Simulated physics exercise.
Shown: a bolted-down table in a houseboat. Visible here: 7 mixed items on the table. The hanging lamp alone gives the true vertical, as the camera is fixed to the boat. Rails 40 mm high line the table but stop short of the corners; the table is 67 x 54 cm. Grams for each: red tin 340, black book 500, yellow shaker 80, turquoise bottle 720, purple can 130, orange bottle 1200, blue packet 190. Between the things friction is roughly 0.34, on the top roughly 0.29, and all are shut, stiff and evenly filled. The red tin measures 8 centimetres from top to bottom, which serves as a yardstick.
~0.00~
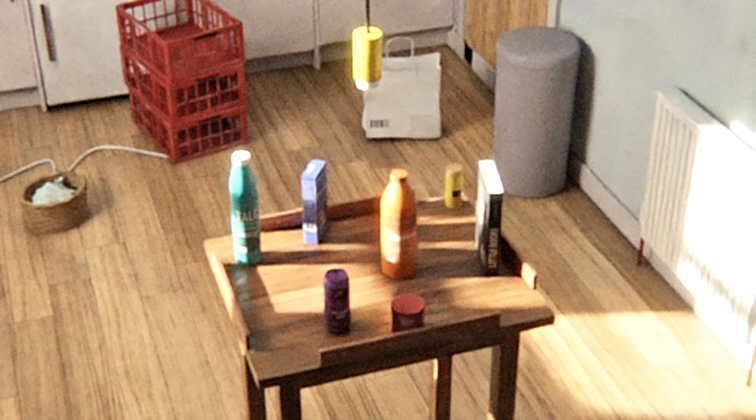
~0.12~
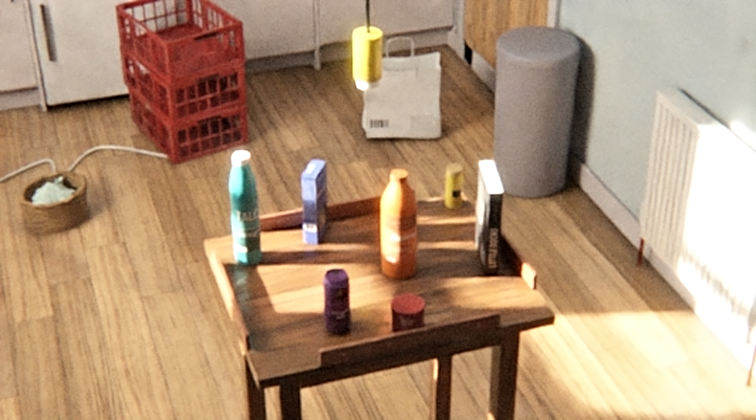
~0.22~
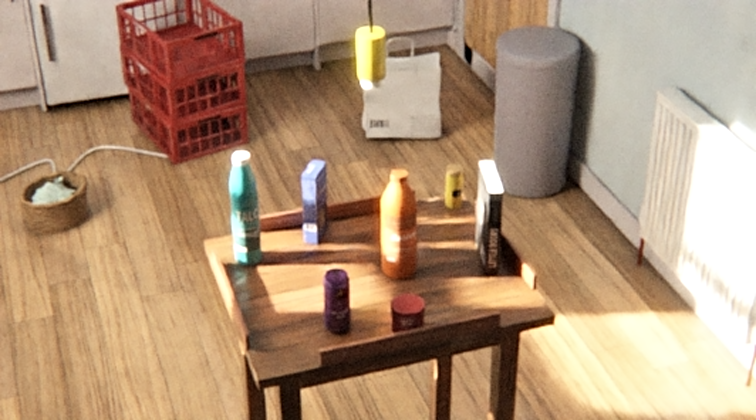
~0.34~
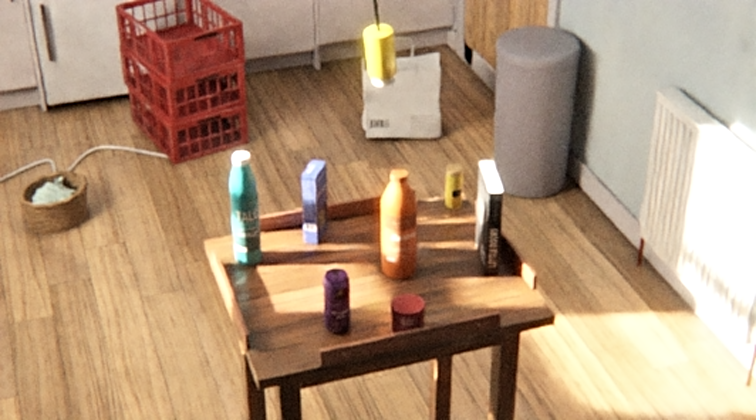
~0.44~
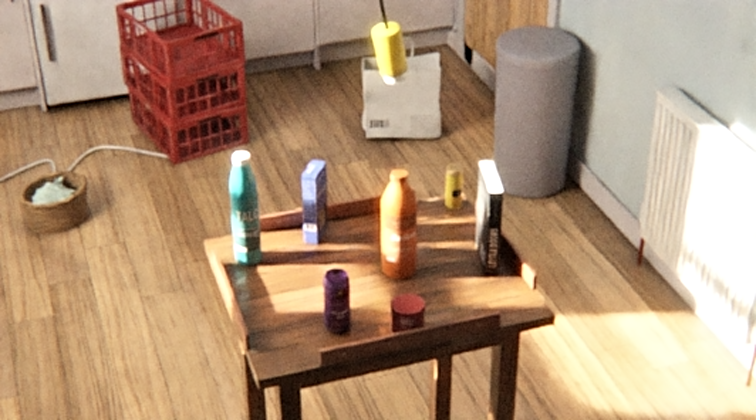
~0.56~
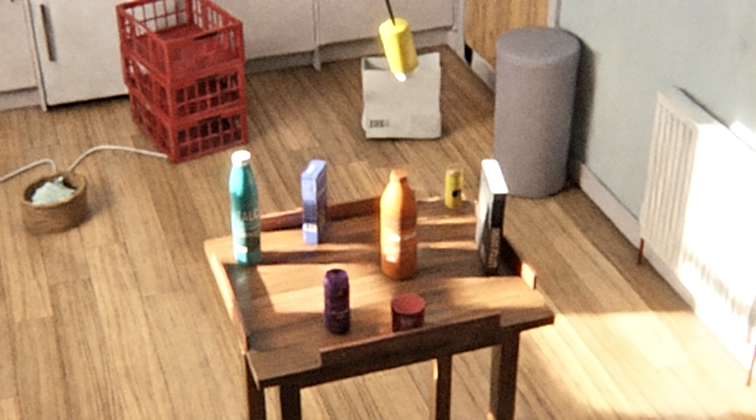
Sunlit room with a yellow hanging lamp leaning gradually further right, while bottles, boxes and tins on a table stay still.
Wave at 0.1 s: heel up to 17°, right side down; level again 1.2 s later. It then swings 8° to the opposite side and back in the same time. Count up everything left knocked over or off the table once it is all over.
Toppled or gone: Several - over two.
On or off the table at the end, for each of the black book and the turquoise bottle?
The black book is not kept in bounds, the turquoise bottle is kept in bounds.
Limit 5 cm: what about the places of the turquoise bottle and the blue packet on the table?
Turquoise bottle: Is displaced. Blue packet: Is displaced.
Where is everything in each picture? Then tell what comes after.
In the first frame, boat level; red tin (408, 318); black book (489, 218).
In the second frame, boat level; purple can (337, 302); orange bottle (399, 223).
In the third frame, floor tilted 2°, right side down; blue packet (315, 202); yellow shaker (454, 186).
In the fourth frame, floor tilted 6°, right side down; turquoise bottle (245, 208); purple can (337, 302).
In the fifth frame, floor tilted 10°, right side down; orange bottle (399, 223); blue packet (315, 202).
In the sixth frame, floor tilted 15°, right side down; red tin (408, 317); black book (491, 218).
Around 0.86 s, floor tilted 14°, right side down; black book now off the table; blue packet tipped 19° against what carries it; turquoise bottle tipped 12° against what carries it.
Around 1.06 s, floor tilted 6°, right side down; blue packet on its side; turquoise bottle tipped 53° against what carries it.
Around 1.16 s, floor tilted 2°, right side down; turquoise bottle on its side; blue packet on its side.
Around 1.46 s, floor tilted 1°, left side down; turquoise bottle on its side; blue packet on its side.
Finally (3.0 s), off the table, black book; on their side or leaning hard on the table, turquoise bottle and blue packet; the other 4 still in place (within 5 cm). In the last view, red tin near (409, 317).
